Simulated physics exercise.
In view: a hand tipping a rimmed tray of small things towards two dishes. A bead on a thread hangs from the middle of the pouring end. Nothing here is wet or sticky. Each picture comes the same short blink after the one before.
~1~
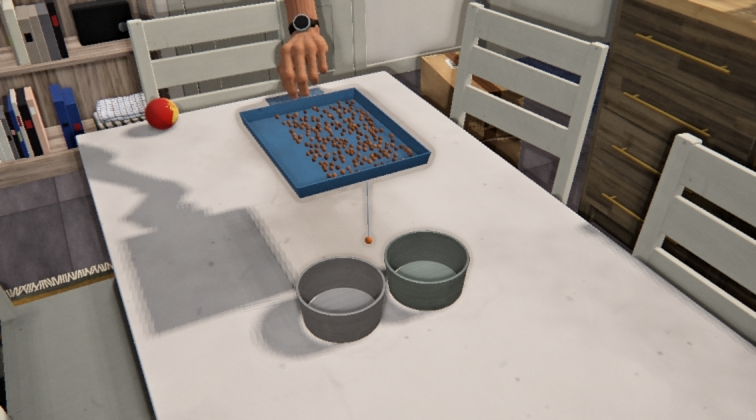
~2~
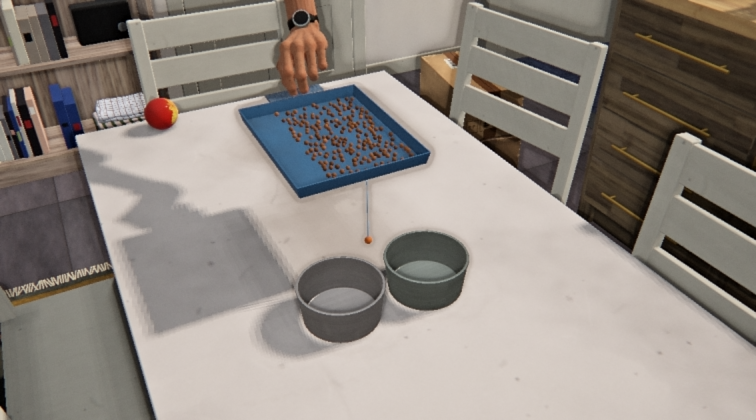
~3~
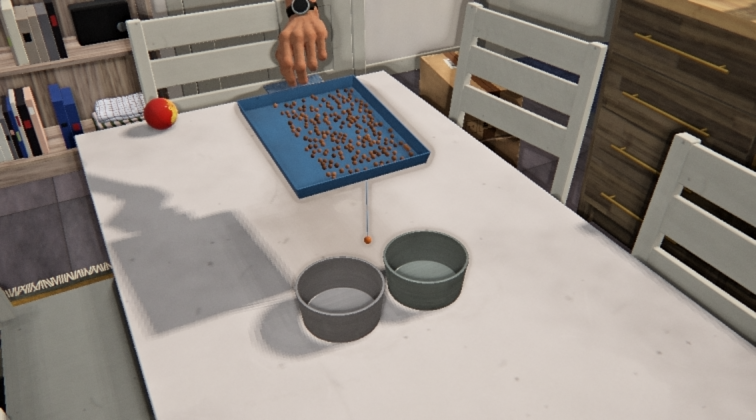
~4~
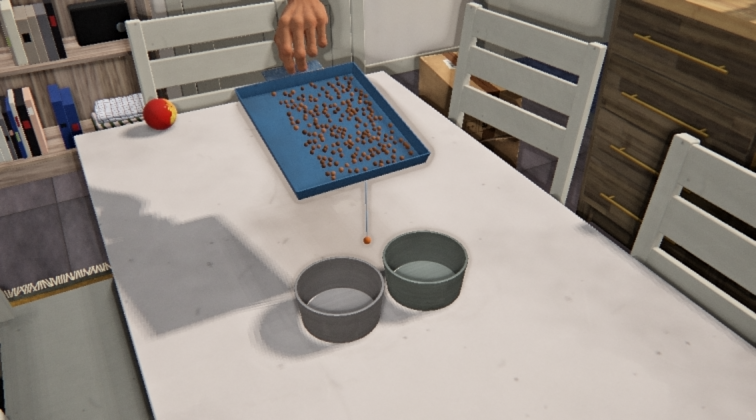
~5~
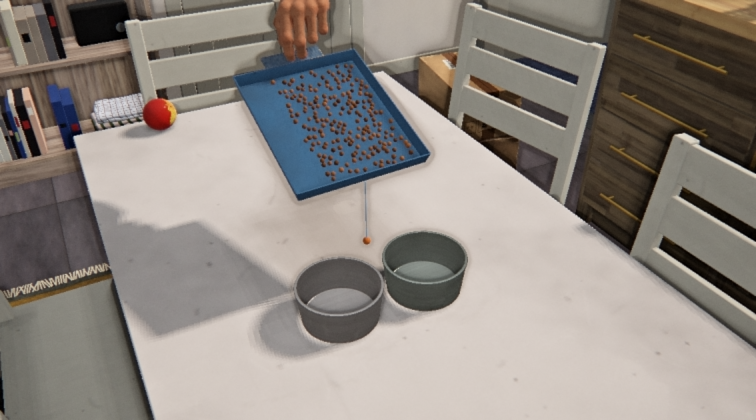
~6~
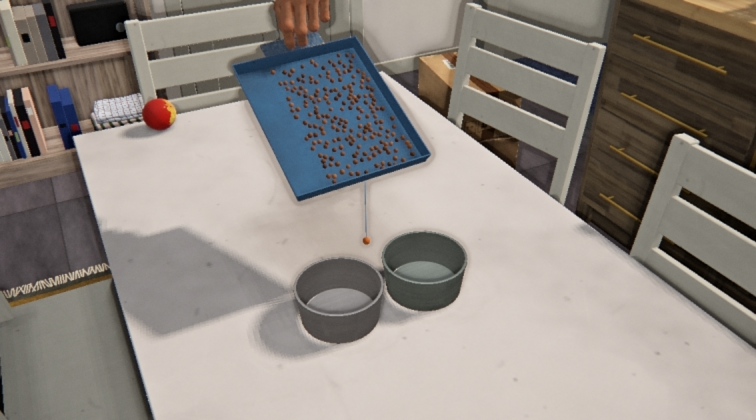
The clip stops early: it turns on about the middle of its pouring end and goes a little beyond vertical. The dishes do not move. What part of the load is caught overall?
They take more than half between them.
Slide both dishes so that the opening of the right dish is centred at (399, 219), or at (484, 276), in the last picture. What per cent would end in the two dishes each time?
The first gives 0 %, the second 0 %.
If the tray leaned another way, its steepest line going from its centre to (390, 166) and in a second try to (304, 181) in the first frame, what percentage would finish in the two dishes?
The first gives 70 %, the second 20 %.
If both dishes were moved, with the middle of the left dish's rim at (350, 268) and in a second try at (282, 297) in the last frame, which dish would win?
One: The left-hand dish. Two: Right.
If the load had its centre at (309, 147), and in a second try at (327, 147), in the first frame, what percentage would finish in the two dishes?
In turn 90 and 90 in a hundred.
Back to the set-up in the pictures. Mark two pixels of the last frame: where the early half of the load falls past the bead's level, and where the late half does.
Around (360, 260) and then (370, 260).
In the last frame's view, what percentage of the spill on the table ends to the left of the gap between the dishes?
Roughly 40 in a hundred.
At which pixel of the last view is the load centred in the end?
Around (357, 310).
Soon, tray tipped steeply; most on the tray; a stray few in the left dish; a small part in the air.
A while on, tray tipped past a quarter turn; about half on the tray; about a quarter in the left dish; a small part in the right dish; a small part outside both; about a quarter in the air.
Towards the end, tray tipped past a quarter turn; about two thirds in the left dish; about a quarter in the right dish; a small part outside both.
Finally, tray tipped past a quarter turn; about two thirds in the left dish; about a quarter in the right dish; a small part outside both.
